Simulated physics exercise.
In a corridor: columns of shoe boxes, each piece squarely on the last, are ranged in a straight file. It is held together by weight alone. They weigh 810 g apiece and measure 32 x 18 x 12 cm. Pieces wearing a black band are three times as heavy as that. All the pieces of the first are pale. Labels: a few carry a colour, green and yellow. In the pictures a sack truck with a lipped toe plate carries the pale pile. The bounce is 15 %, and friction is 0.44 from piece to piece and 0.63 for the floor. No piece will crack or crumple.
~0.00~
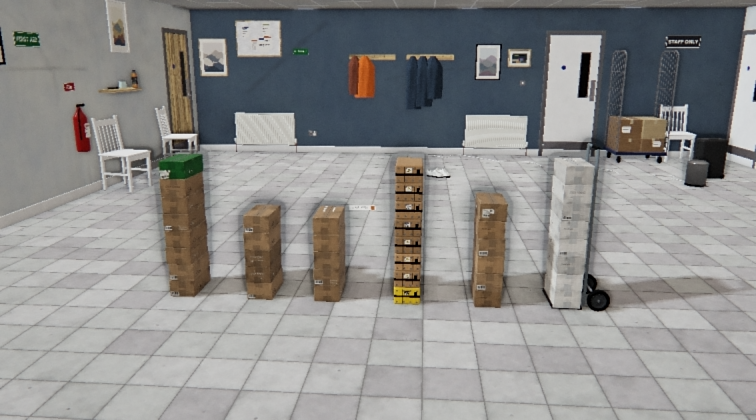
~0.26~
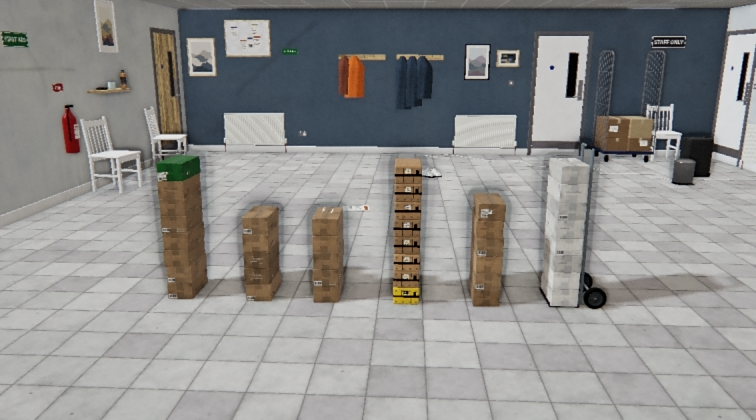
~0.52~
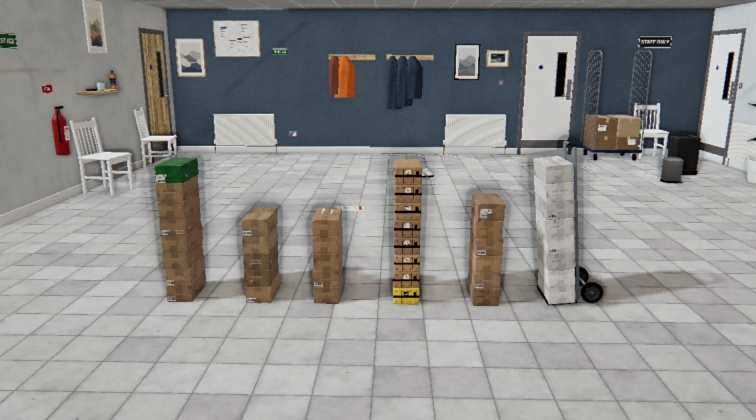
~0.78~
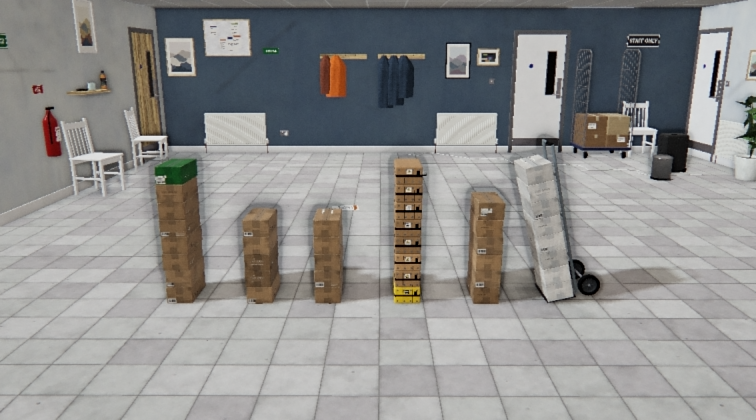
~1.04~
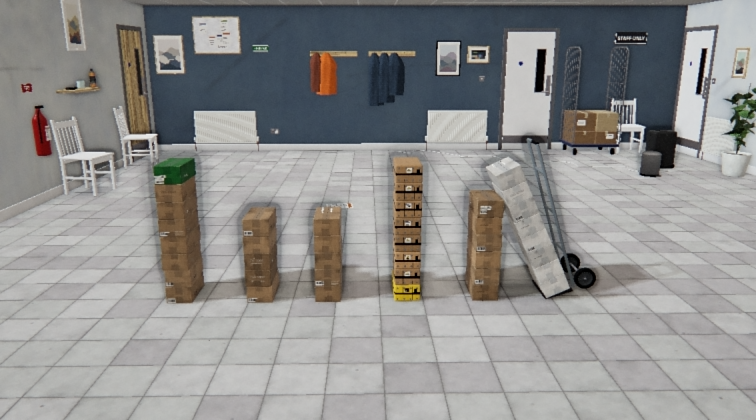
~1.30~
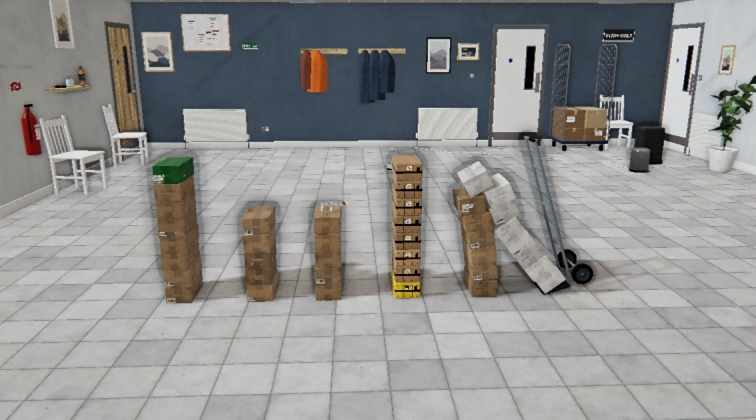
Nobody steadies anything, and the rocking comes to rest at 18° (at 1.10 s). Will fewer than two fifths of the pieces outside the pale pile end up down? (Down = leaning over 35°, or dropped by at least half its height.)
No, more than two fifths.
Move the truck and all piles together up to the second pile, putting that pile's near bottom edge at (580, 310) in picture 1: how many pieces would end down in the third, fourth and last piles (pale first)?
After that shift, the third pile would have 0 down, the fourth 0 and the last 0.
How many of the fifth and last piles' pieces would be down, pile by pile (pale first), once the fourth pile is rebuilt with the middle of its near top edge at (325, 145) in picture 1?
Down by pile: Fifth 5, last 7.
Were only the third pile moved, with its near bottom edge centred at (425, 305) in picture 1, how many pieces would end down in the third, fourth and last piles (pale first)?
Then, pile by pile: Third 8, fourth 4, last 7.
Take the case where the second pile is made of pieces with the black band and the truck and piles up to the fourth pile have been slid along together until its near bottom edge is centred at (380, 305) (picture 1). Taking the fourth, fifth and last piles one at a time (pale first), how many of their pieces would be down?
Result: Fourth pile 0, fifth pile 0, last pile 0.
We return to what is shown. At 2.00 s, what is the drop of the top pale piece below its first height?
Drop so far: Roughly 30 cm.
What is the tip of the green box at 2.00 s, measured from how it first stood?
Close to 0° of tilt compared with the start.
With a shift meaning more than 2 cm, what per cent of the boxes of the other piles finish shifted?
That makes 95 percent.
Around 2.00 s, 8 of the pale pile down; 5 of the 32 other boxes down; yellow box tipped 5°.
Around 3.04 s, 8 of the pale pile down; 13 of the 32 other boxes down; yellow box tipped 59°.
Around 3.96 s, 8 of the pale pile down; 30 of the 32 other boxes down; yellow box on its side; green box tipped 43°, 22 cm lower.
Finally (4.9 s), 8 of the pale pile down; 30 of the 32 other boxes down; green box upside down; yellow box on its side. That is 94 per cent. Seen by the last camera, middles, yellow box near (386, 279).
